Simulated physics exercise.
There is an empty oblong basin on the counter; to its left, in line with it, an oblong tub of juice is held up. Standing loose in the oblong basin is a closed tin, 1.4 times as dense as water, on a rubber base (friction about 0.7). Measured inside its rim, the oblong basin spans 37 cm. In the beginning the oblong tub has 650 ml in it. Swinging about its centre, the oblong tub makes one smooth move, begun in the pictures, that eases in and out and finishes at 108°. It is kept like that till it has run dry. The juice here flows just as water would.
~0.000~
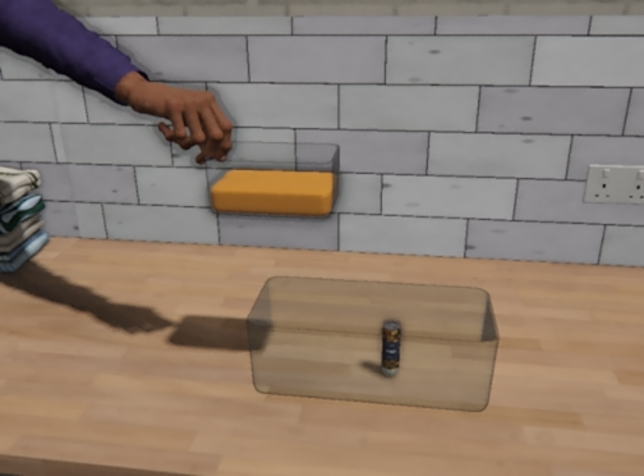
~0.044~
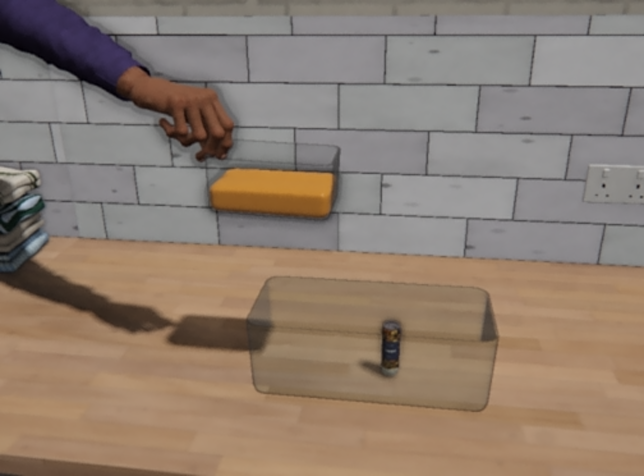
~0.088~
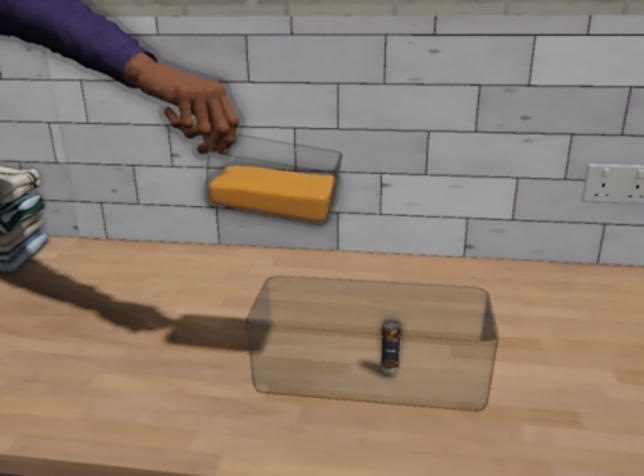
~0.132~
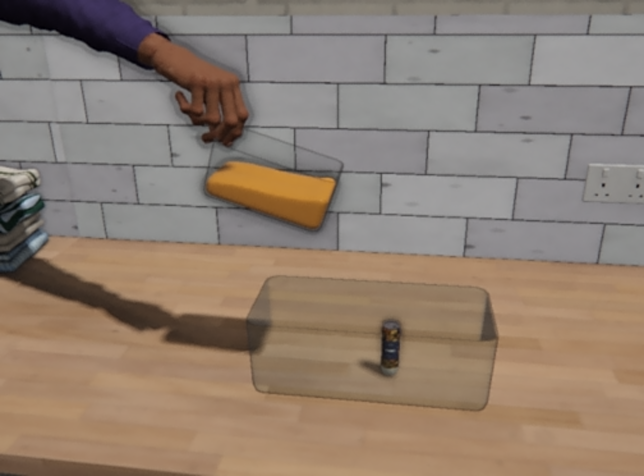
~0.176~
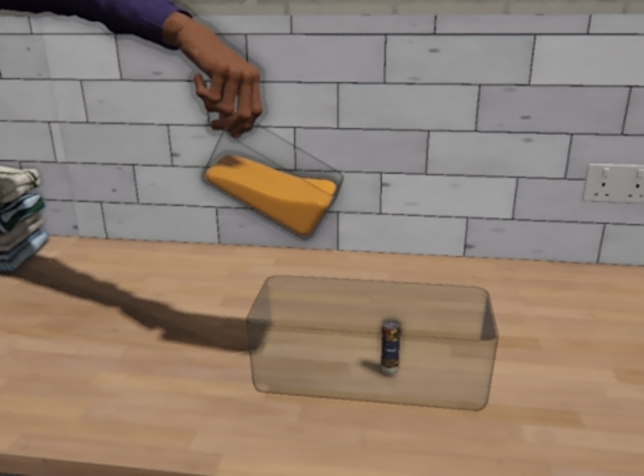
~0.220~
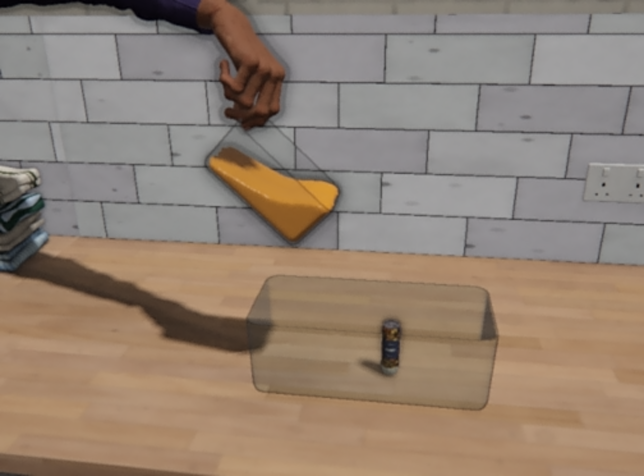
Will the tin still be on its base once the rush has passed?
Yes, it is still upright.
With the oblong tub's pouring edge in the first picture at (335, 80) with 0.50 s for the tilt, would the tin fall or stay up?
Then it tips over.
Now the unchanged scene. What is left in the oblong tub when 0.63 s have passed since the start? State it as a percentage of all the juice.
5 %.
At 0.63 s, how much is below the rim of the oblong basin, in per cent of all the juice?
About 88 %.
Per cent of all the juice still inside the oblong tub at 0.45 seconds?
14 %.
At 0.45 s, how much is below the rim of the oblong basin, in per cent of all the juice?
20 %, more or less.
Then, 0.45 s in, the tilt is 106° and 14 per cent is still to pour; the tin stands where it began.
Then, 0.63 s in, the tilt is 108° and 5 per cent is still to pour; the tin stands where it began.
Then, 0.81 s in, the tilt is 108° and 0 per cent is still to pour; the tin stands where it began.
Then, 1.00 s in, the tilt is 108° and 0 per cent is still to pour; the tin stands where it began.
Finally, the tin stands where it began.
